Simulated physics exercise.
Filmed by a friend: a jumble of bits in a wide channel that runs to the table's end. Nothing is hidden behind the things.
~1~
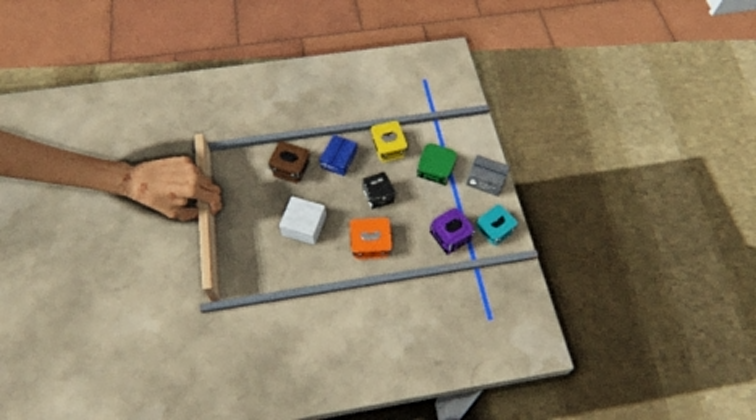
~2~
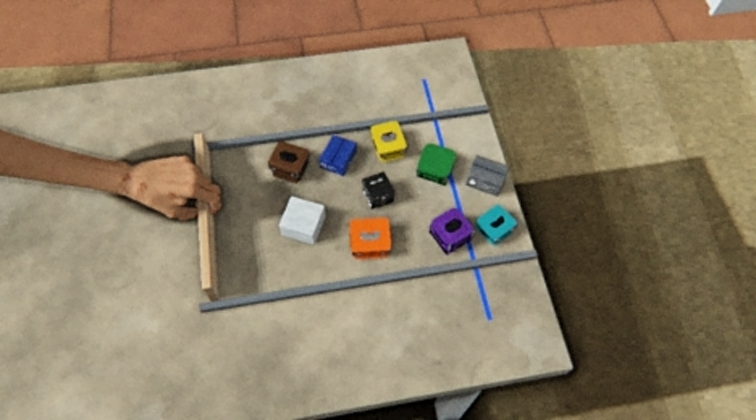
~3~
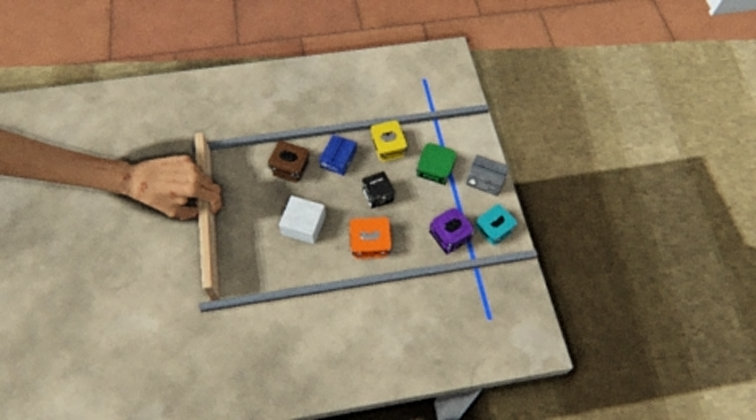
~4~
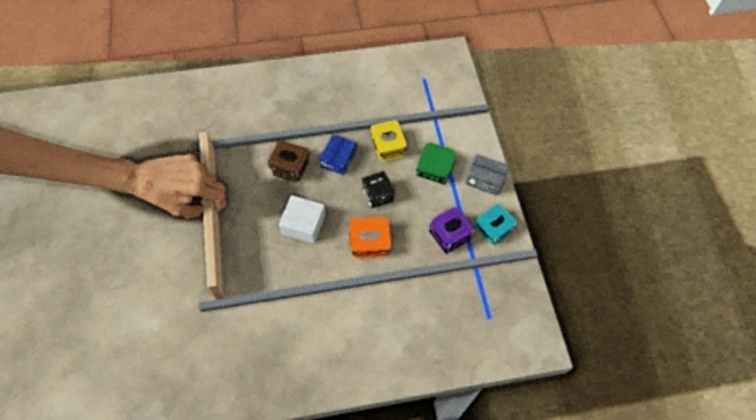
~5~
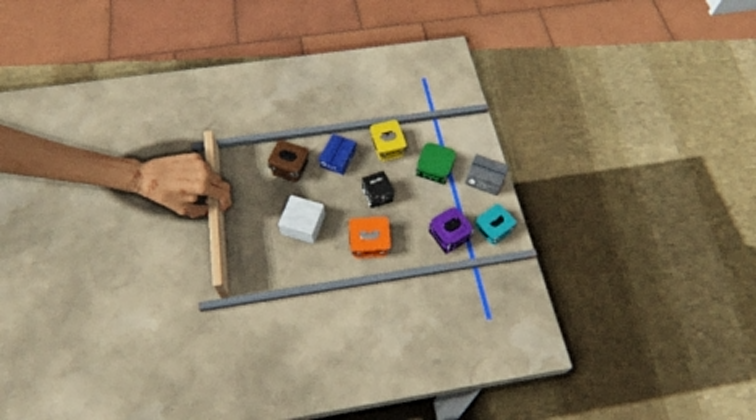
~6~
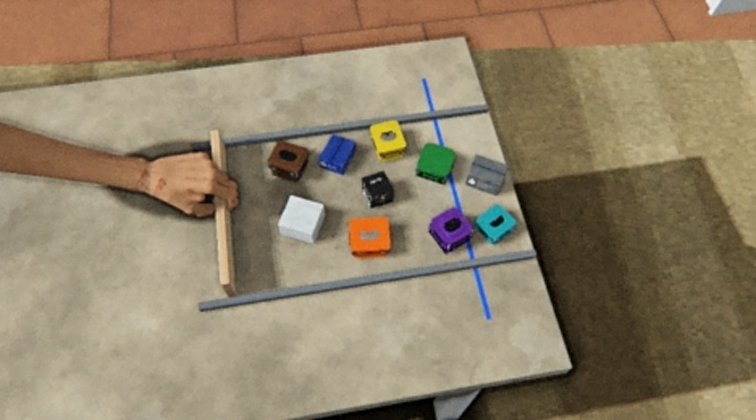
A hand reaches in from the left and grips a wooden board set across a channel between two grey rails on a stone-like tabletop, seen from above at an angle. Brown, blue, yellow, white, black and orange pieces lie right of the board, with green, purple, turquoise and grey ones near a blue line. The hand holds nearly still, then slides the board slightly right, while the pieces and camera stay still.
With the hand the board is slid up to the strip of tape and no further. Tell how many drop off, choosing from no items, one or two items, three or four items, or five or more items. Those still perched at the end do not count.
Three or four items drop off.
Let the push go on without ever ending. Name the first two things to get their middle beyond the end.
Listed earliest first, the turquoise case comes before the grey box.
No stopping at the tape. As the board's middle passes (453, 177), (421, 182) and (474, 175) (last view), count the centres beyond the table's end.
Result per place: 4; 0; 7.
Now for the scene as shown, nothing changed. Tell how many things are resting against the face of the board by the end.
Contact count: 3.
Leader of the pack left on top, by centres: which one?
I'd go with the purple case.
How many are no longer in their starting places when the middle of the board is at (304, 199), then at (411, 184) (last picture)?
It comes to 3 for the first spot, 10 for the other.
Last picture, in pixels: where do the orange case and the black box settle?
First: About (483, 220); second: About (497, 168).
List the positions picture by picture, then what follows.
The first picture shows grey box (488, 176); turquoise case (496, 226); green case (437, 165); board (207, 215); tape (454, 187).
The second picture shows turquoise case (495, 226); brown case (290, 163).
The third picture shows green case (436, 164); white block (303, 220).
The fourth picture shows grey box (487, 175); board (212, 213).
The fifth picture shows turquoise case (495, 225); black box (378, 190).
The sixth picture shows grey box (487, 175); turquoise case (495, 225); green case (436, 164); board (223, 211); tape (453, 186).
Soon after, none off yet; grey box at rest near (487, 175); turquoise case at rest near (495, 225); green case at rest near (436, 164).
Then, none off yet; grey box moving near (491, 177); turquoise case at rest near (495, 225); green case moved a little near (454, 164).
At rest, the number that fall off is three or four; fallen, yellow case, green case, turquoise case and grey box.
